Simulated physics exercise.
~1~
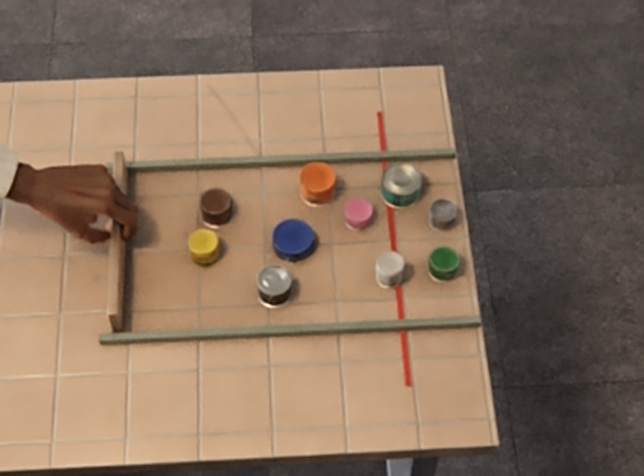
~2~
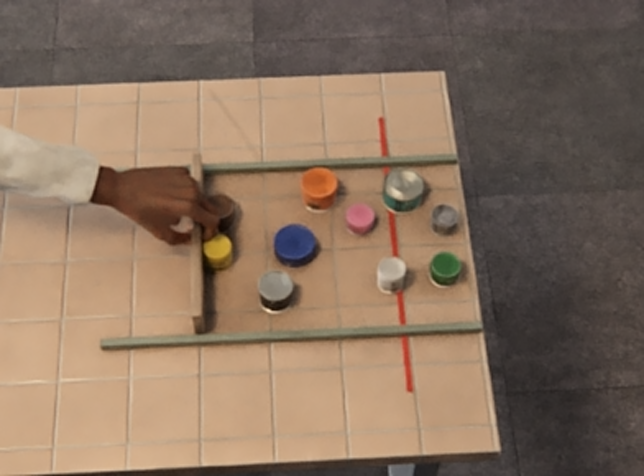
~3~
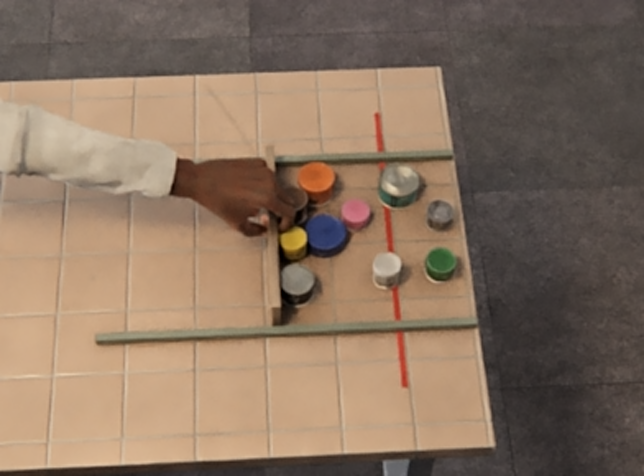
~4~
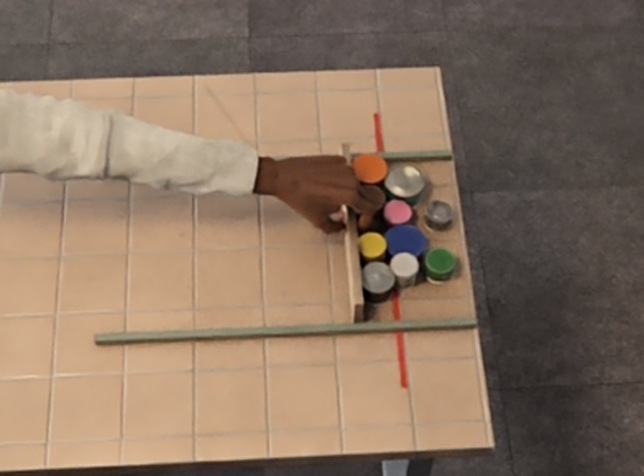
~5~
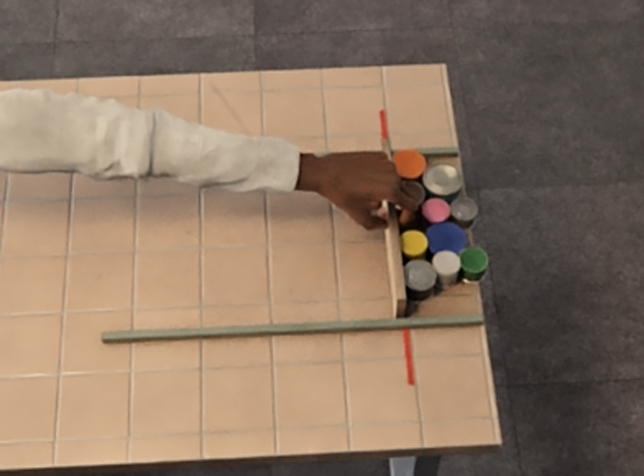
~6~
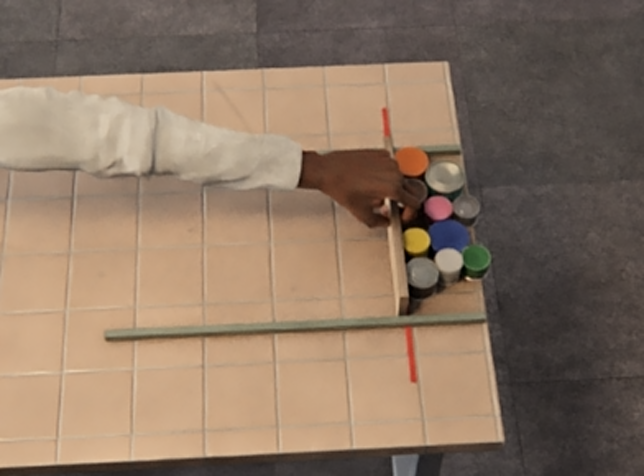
Wooden board pushed right by a hand, gathering small colourful tubs and sliding them past a red line to the table's edge, none falling.
